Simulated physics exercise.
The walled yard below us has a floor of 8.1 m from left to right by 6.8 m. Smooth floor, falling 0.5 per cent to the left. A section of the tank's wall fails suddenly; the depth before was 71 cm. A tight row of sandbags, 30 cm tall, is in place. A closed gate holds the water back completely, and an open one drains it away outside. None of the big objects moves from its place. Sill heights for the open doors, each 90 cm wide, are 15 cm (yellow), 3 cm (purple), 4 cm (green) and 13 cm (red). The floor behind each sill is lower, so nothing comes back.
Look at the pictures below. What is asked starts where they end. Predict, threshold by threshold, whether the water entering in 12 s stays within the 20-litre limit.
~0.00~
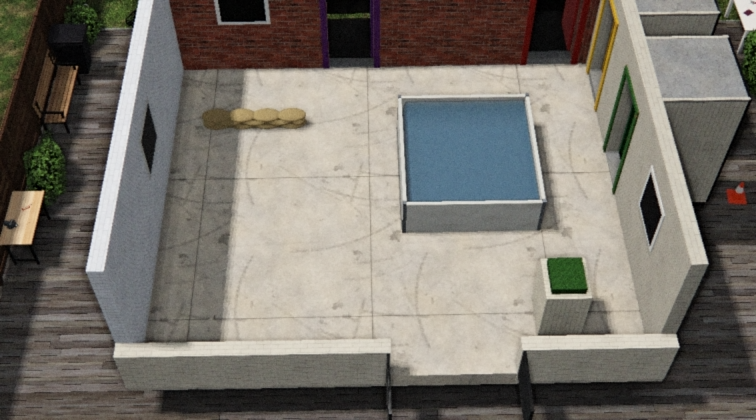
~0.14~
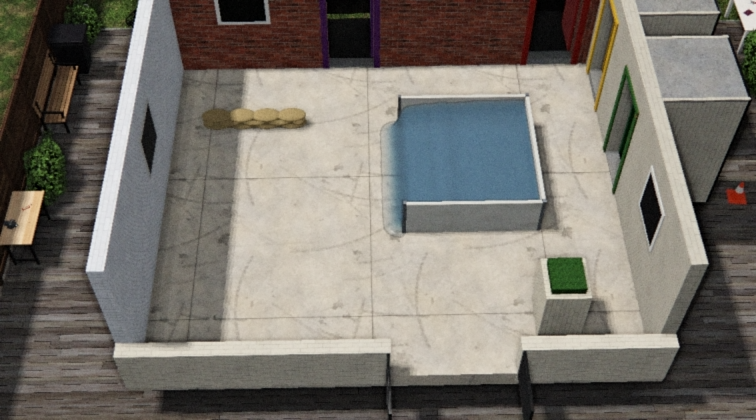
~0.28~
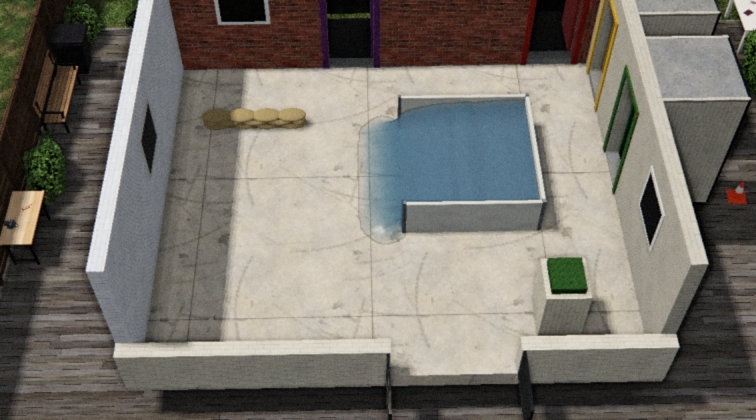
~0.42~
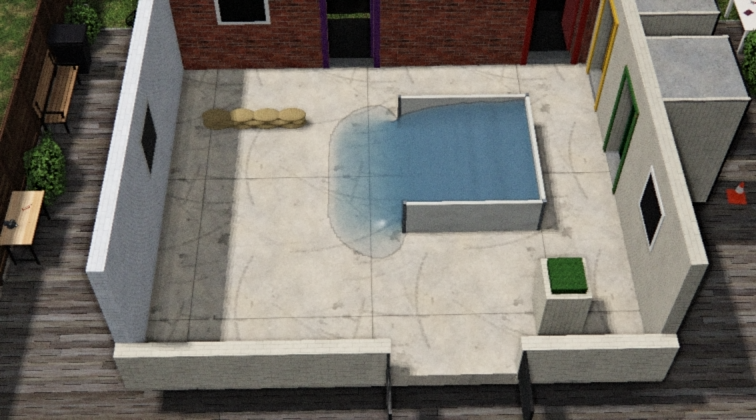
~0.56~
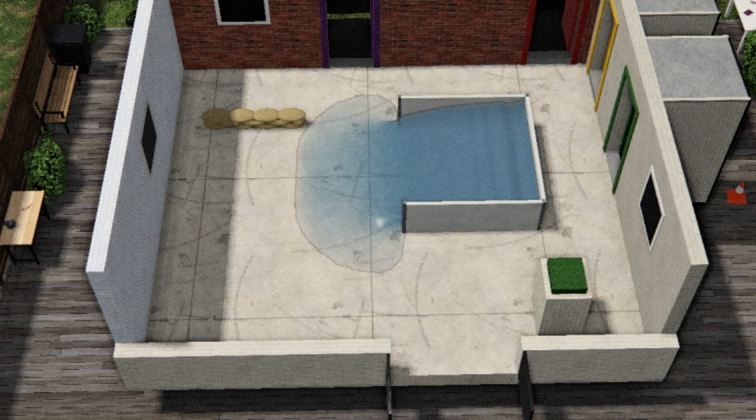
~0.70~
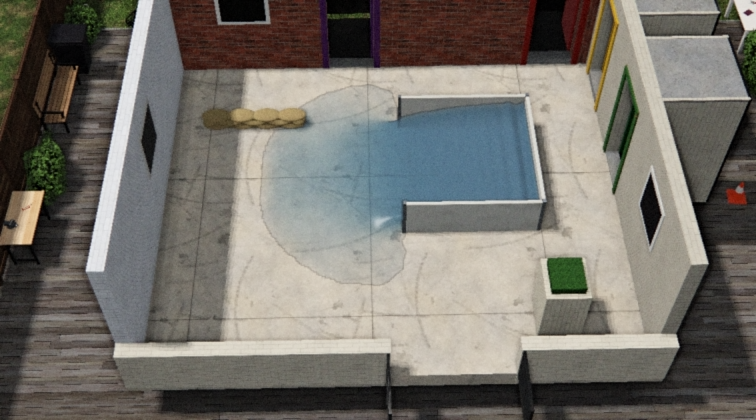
Prediction: Yellow door within the limit; purple door beyond the limit; green door beyond the limit; red door within the limit.
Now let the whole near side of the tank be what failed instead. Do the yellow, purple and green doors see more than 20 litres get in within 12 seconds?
Then yellow does not exceed it, purple does not exceed it, green does not exceed it.
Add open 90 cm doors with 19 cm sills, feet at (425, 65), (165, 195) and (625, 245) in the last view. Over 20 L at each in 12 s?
Note, doorways in listed order: Stays short, goes beyond, stays short.
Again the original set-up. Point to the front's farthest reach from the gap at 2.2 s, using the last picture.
Point: Roughly (145, 347) in the last view.
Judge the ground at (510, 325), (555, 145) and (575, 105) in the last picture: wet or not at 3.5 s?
First spot not yet wet, second not yet wet, third not yet wet.
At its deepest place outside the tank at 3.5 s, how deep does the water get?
Up to near 40 cm.
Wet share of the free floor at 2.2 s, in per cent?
I'd guess around 50 %.
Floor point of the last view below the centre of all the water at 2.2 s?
Roughly (331, 179).
After 1.4 s water covers 40 % of the floor and is deepest (37 cm) near (170, 176); yellow door not reached, purple door 2 cm at the sill, 0 L in, green door not reached, red door not reached.
After 2.2 s water covers 50 % of the floor and is deepest (44 cm) near (182, 153); yellow door not reached, purple door 3 cm at the sill, 1 L in, green door not reached, red door not reached.
After 3.5 s water covers 50 % of the floor and is deepest (40 cm) near (144, 357); yellow door not reached, purple door 5 cm at the sill, 5 L in, green door not reached, red door not reached.
After 7.0 s water covers 90 % of the floor and is deepest (17 cm) near (163, 223); yellow door 12 cm at the sill, 0 L in, purple door 7 cm at the sill, 49 L in, green door not reached, red door 4 cm at the sill, 0 L in.
After 12.0 s water covers 100 % of the floor and is deepest (13 cm) near (640, 357); yellow door 8 cm at the sill, 0 L in, purple door 6 cm at the sill, 65 L in, green door 11 cm at the sill, 60 L in, red door 9 cm at the sill, 0 L in.
